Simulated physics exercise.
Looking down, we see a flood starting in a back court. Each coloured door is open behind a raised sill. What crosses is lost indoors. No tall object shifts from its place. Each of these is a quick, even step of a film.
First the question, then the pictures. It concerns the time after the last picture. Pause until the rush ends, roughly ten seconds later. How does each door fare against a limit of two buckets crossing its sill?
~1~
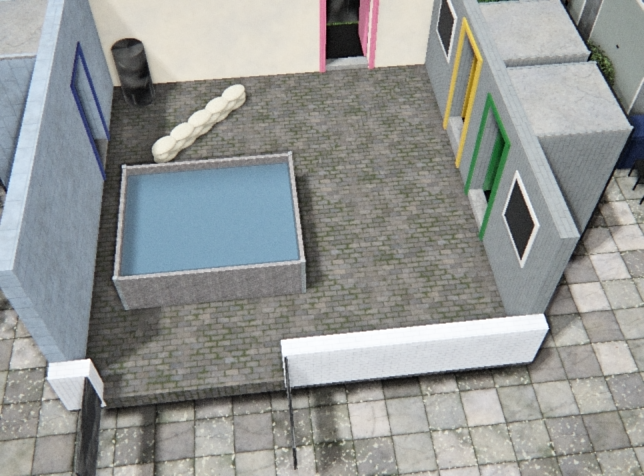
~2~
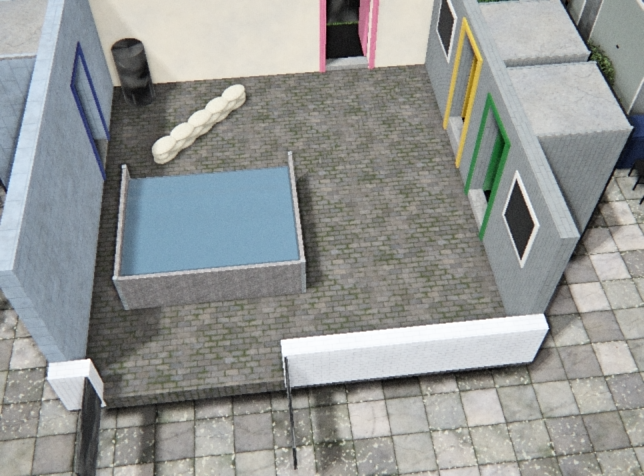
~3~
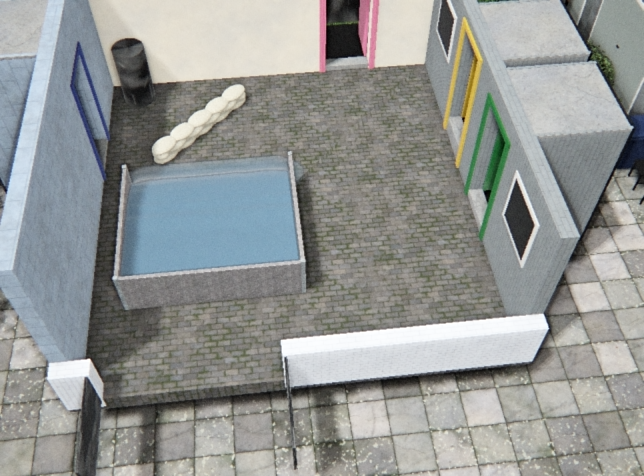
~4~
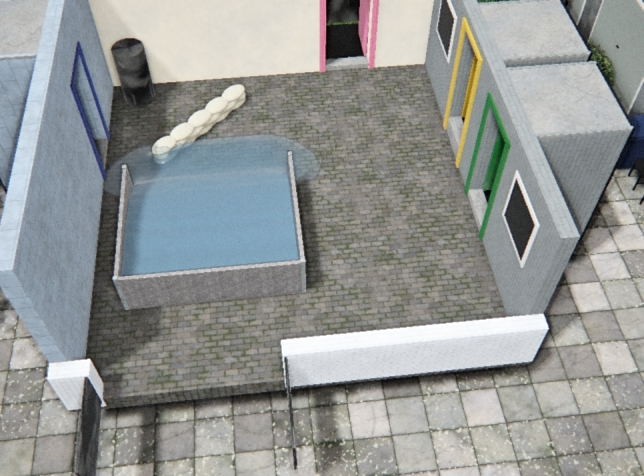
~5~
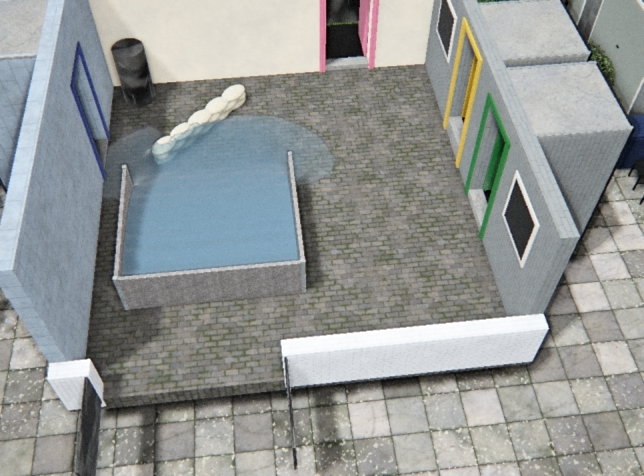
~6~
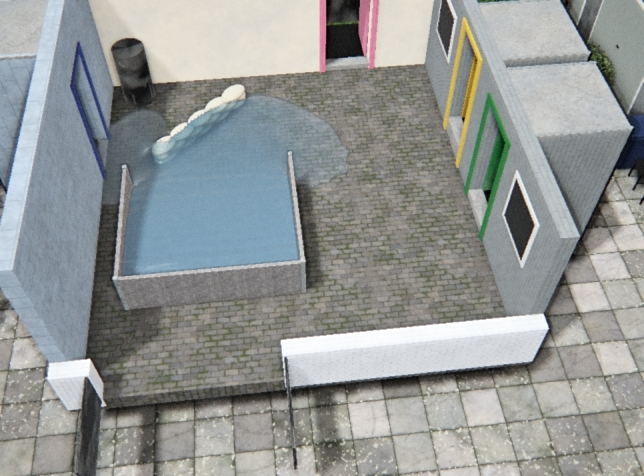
Result: The blue door exceeds the allowance there; the pink door exceeds the allowance there; the green door keeps inside the allowance there; the yellow door keeps inside the allowance there.
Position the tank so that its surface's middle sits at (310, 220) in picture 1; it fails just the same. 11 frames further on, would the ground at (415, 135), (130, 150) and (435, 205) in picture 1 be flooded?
Soaked, parched, parched.
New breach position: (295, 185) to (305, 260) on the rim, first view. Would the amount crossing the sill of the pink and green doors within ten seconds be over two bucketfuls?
The pink door tops the limit and the green door tops the limit.
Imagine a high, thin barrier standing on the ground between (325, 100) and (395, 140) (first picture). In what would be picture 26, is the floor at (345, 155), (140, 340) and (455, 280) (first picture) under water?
Results in order: Swamped / bone-dry / bone-dry.
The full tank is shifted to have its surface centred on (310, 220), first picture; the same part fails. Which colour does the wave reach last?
The door marked green.
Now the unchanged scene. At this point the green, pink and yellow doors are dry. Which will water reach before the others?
It is the one in pink.
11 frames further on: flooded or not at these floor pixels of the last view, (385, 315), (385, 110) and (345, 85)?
Result, in the order given: Not wetted / wetted / wetted.
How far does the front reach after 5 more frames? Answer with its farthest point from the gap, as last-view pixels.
About at (345, 74).
A moment on, water covers 35 % of the floor; the blue door over two buckets in, the pink door not reached, the green door not reached, the yellow door not reached.
Next, water covers 45 % of the floor; the blue door far over two buckets in, the pink door over two buckets in, the green door not reached, the yellow door not reached.
Then, water covers 55 % of the floor; the blue door far over two buckets in, the pink door far over two buckets in, the green door wet at the sill, nothing in, the yellow door wet at the sill, nothing in.
Later, water covers 90 % of the floor; the blue door far over two buckets in, the pink door far over two buckets in, the green door wet at the sill, nothing in, the yellow door wet at the sill, nothing in.
In the end, water covers 95 % of the floor; the blue door far over two buckets in, the pink door far over two buckets in, the green door wet at the sill, nothing in, the yellow door wet at the sill, nothing in.
